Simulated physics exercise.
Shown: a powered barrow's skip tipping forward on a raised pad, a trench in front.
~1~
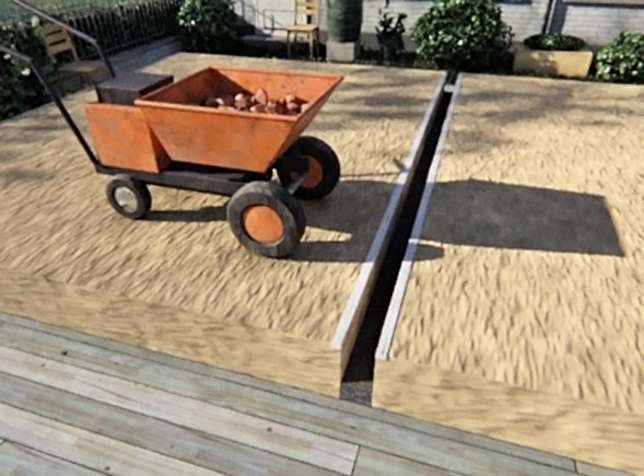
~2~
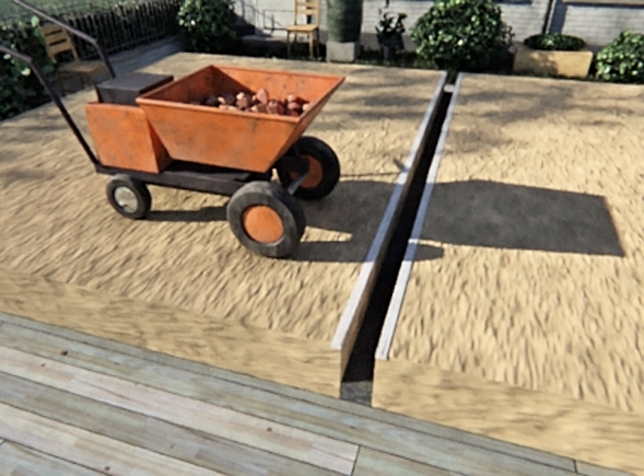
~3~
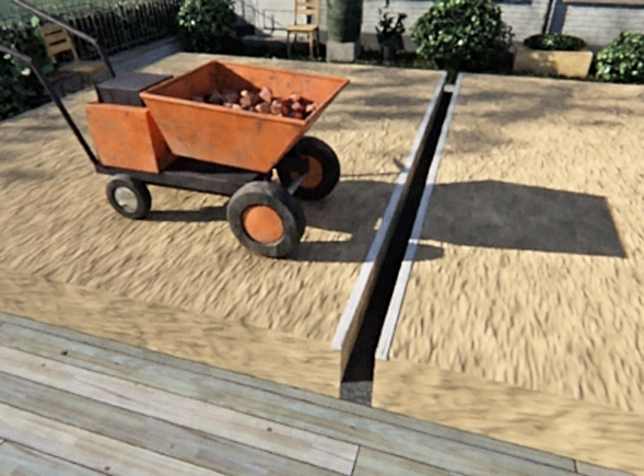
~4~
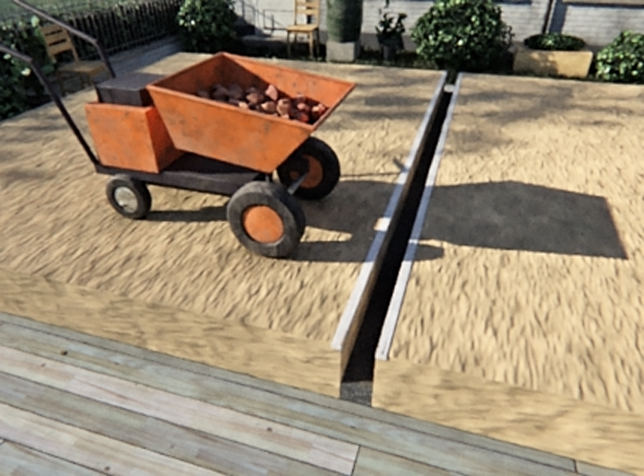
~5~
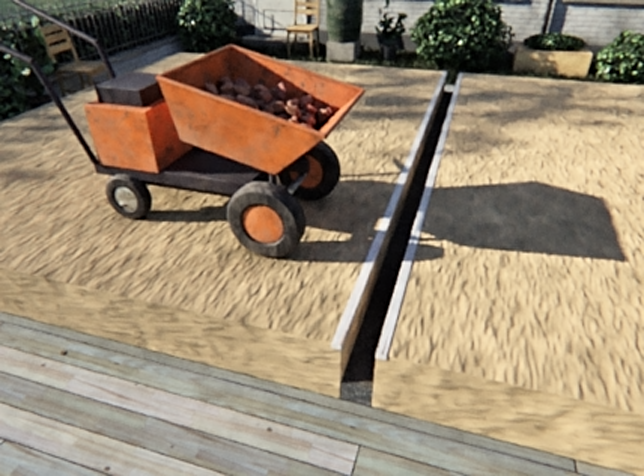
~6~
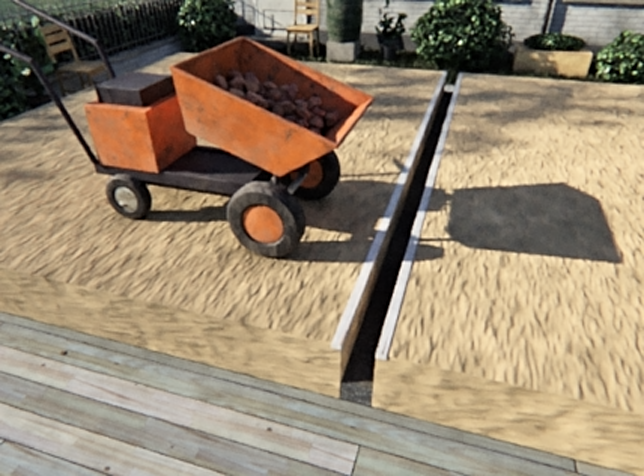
The clip opens on an orange powered barrow holding rubble in its level skip, standing on a raised, sandy-coloured pad with a narrow trench to its right. The skip begins tilting forward to the right, slightly at first, then clearly, its back end rising while the wheels stay in place.
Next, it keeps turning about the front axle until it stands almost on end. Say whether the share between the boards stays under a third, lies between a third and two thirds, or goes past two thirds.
From a third to two-thirds.
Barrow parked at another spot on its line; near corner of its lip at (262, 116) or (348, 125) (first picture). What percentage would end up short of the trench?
Roughly 20 and 0 percent respectively.
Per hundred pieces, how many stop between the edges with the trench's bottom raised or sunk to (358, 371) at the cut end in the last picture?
I'd guess close to 40 percent.
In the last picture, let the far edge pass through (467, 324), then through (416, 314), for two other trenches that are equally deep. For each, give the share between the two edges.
Around 100 percent first, around 80 percent second.
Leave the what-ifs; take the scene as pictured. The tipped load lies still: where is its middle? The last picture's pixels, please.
About (405, 237).
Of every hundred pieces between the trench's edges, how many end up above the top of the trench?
My guess is some 15 per cent.
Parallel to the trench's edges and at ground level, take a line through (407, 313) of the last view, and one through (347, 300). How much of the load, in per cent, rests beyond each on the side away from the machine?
Result, first then second: 40 %, 100 %.
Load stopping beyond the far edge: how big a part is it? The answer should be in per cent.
That share comes out near 50 in a hundred.
Just after the last frame, skip tipped steeply; every one in the skip.
A moment on, skip tipped steeply; almost all in the skip; about a tenth in or heaped over the trench; just a few beyond it.
Further on, skip tipped right over; roughly a quarter in the skip; roughly a quarter in or heaped over the trench; roughly half beyond it.
When it is over, skip tipped right over; just a few in the skip; roughly half in or heaped over the trench; roughly half beyond it.
